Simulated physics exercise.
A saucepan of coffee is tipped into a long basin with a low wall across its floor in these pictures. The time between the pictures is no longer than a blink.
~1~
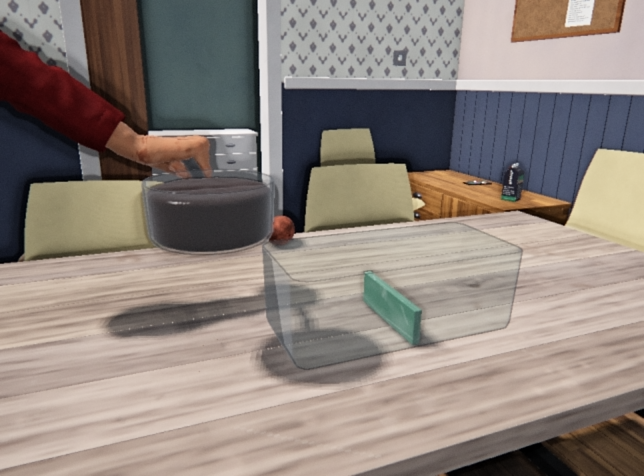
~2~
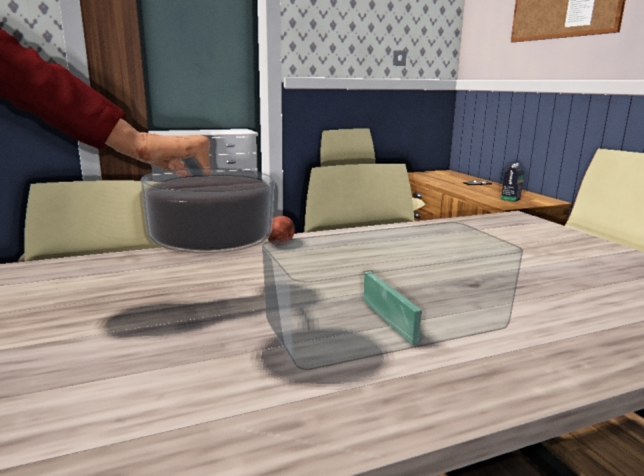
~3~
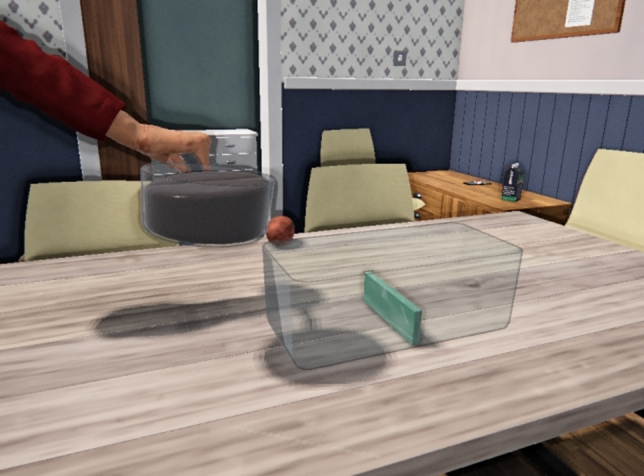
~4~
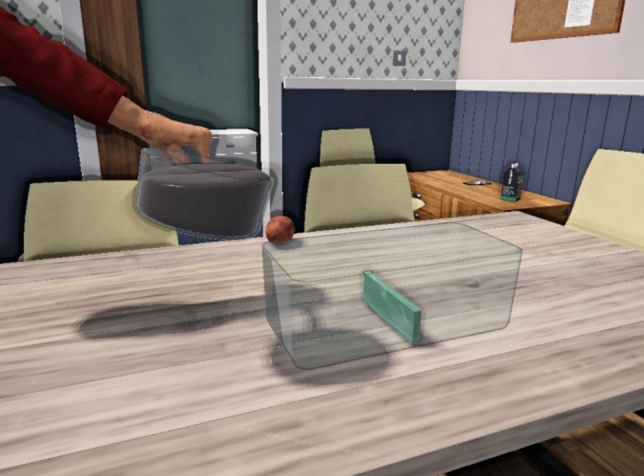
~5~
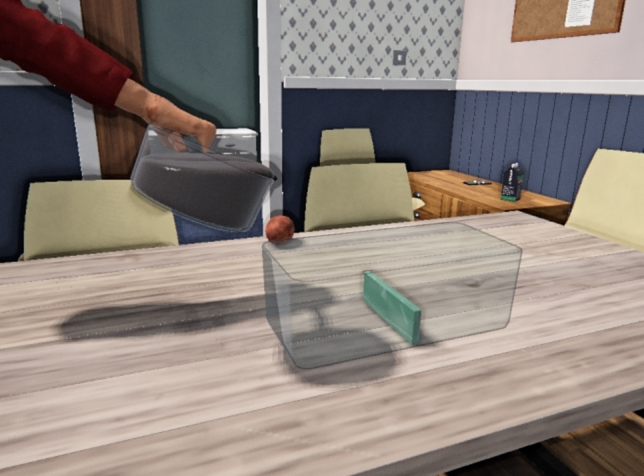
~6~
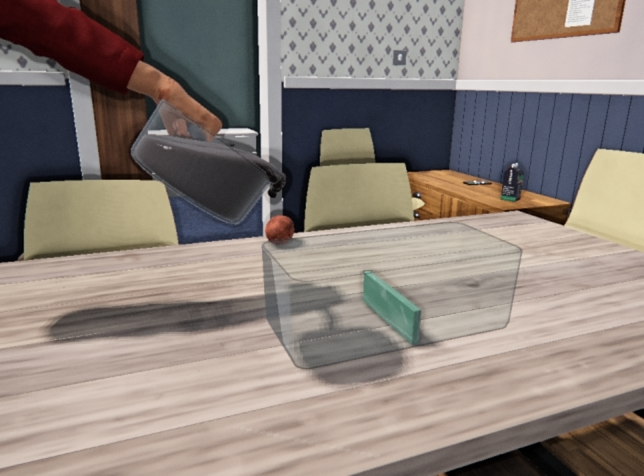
A hand in a red sleeve tilted a see-through pot of dark liquid steadily to the right, and a little crept over its lip beside a clear basin with a low green wall inside.
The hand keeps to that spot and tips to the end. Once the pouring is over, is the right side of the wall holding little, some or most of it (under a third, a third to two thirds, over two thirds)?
It holds little.
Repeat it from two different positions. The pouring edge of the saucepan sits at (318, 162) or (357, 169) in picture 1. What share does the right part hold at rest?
55 %, then 70 %.
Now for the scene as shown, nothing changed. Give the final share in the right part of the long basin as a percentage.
That works out near 10 in every hundred.
A moment on, the saucepan is tipped right over and 24 per cent is still to pour, 17 is left of the wall and 0 right of it.
Next, the saucepan is tipped right over and 1 per cent is still to pour, 84 is left of the wall and 3 right of it.
Then the saucepan is tipped right over and 0 per cent is still to pour, 76 is left of the wall and 7 right of it.
Later the saucepan is tipped right over and 0 per cent is still to pour, 82 is left of the wall and 9 right of it.
At rest 80 per cent lies left of the wall, 10 right of it and 9 outside.
